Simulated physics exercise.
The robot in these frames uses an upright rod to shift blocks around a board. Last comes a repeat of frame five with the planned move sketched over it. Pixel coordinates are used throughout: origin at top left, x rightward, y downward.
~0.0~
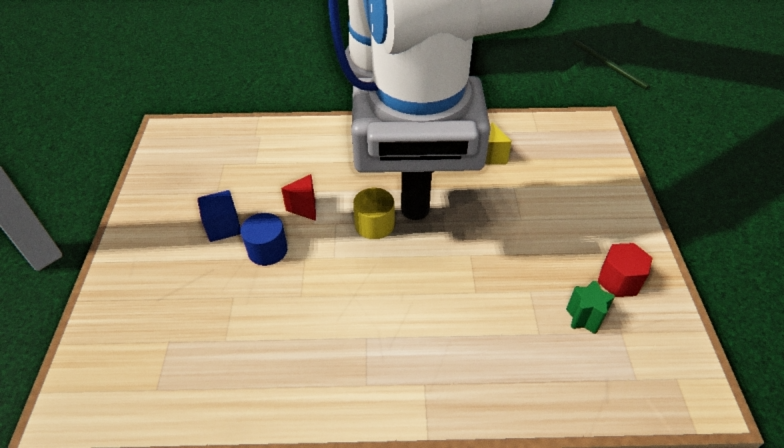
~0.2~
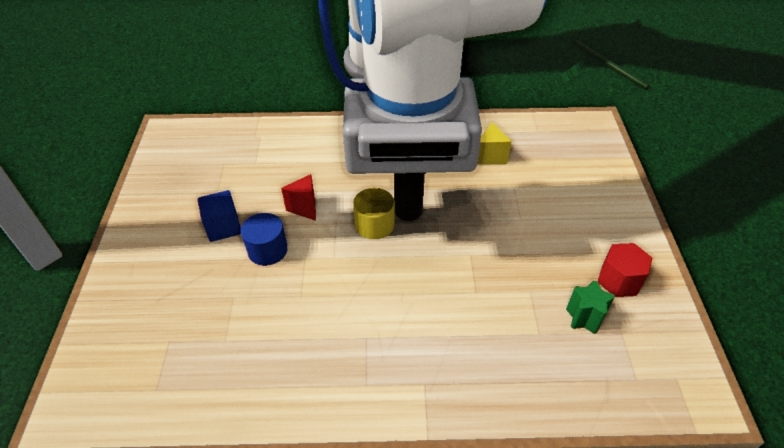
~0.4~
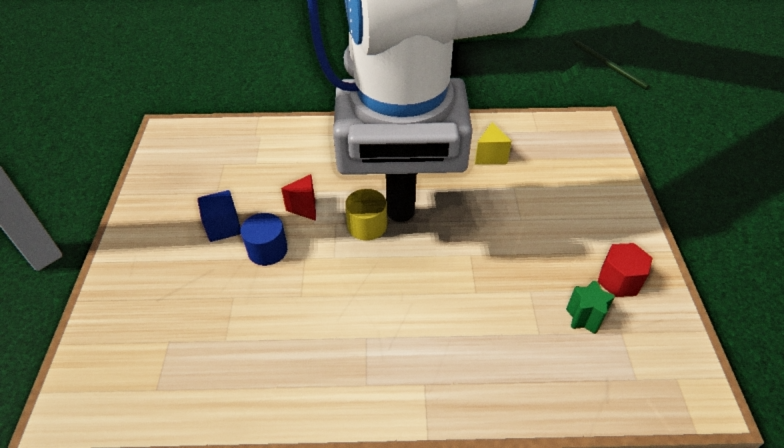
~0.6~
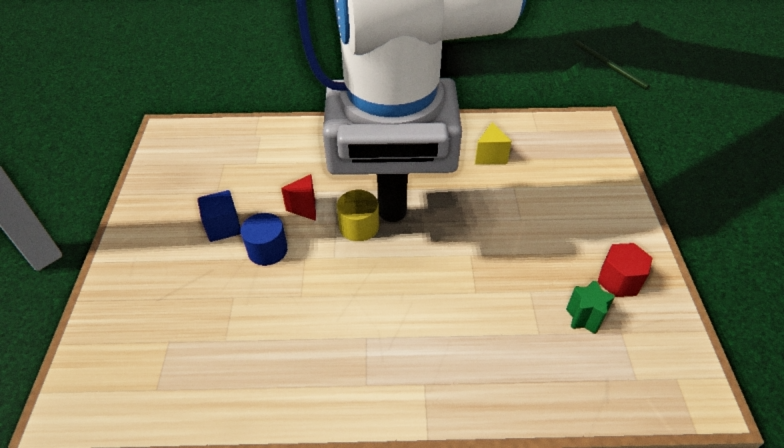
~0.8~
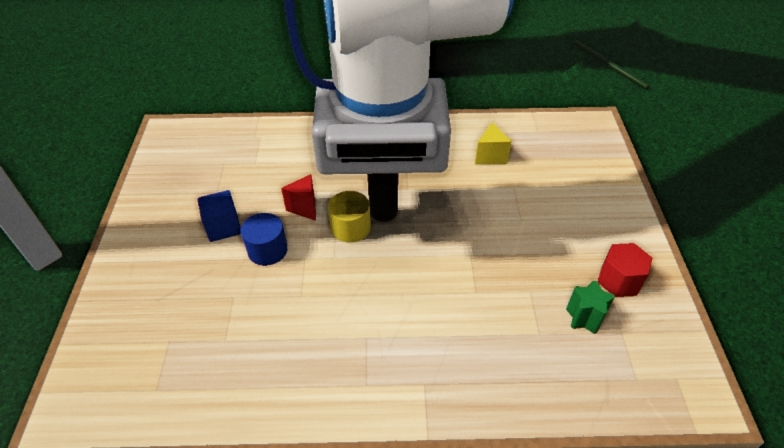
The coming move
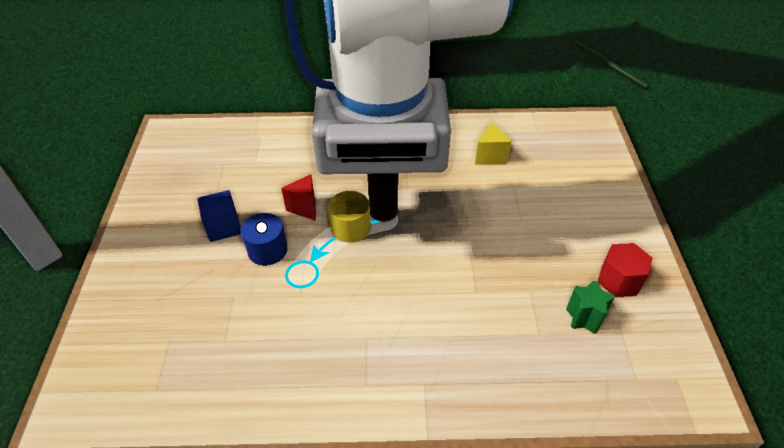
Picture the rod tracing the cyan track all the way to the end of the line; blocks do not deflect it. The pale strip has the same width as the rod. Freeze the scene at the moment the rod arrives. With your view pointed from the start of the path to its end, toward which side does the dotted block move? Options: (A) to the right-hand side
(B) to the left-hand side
The one that fits is A, to the right-hand side.
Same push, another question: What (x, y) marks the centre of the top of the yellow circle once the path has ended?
I expect it at (277, 225).
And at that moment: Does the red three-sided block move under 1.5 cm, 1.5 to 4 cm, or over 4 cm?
It ends under 1.5 cm away.
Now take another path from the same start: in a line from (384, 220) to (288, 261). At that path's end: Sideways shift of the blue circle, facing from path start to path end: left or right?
Out to the right.
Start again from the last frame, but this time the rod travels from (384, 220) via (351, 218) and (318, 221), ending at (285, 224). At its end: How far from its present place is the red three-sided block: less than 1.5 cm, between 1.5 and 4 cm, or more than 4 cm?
The distance will be 1.5 to 4 cm.
Drawn move, from (384, 220) over (351, 229) and (322, 248) to (302, 274); the dot is on the blue circle.
What follows on the original path. One third of the way, rod (349, 223); yellow circle (312, 213).
Two thirds of the way, rod (321, 241); blue circle (240, 230); yellow circle (283, 222).
At the end, rod (301, 267); blue circle (233, 229); red three-sided block still; yellow circle (277, 225).
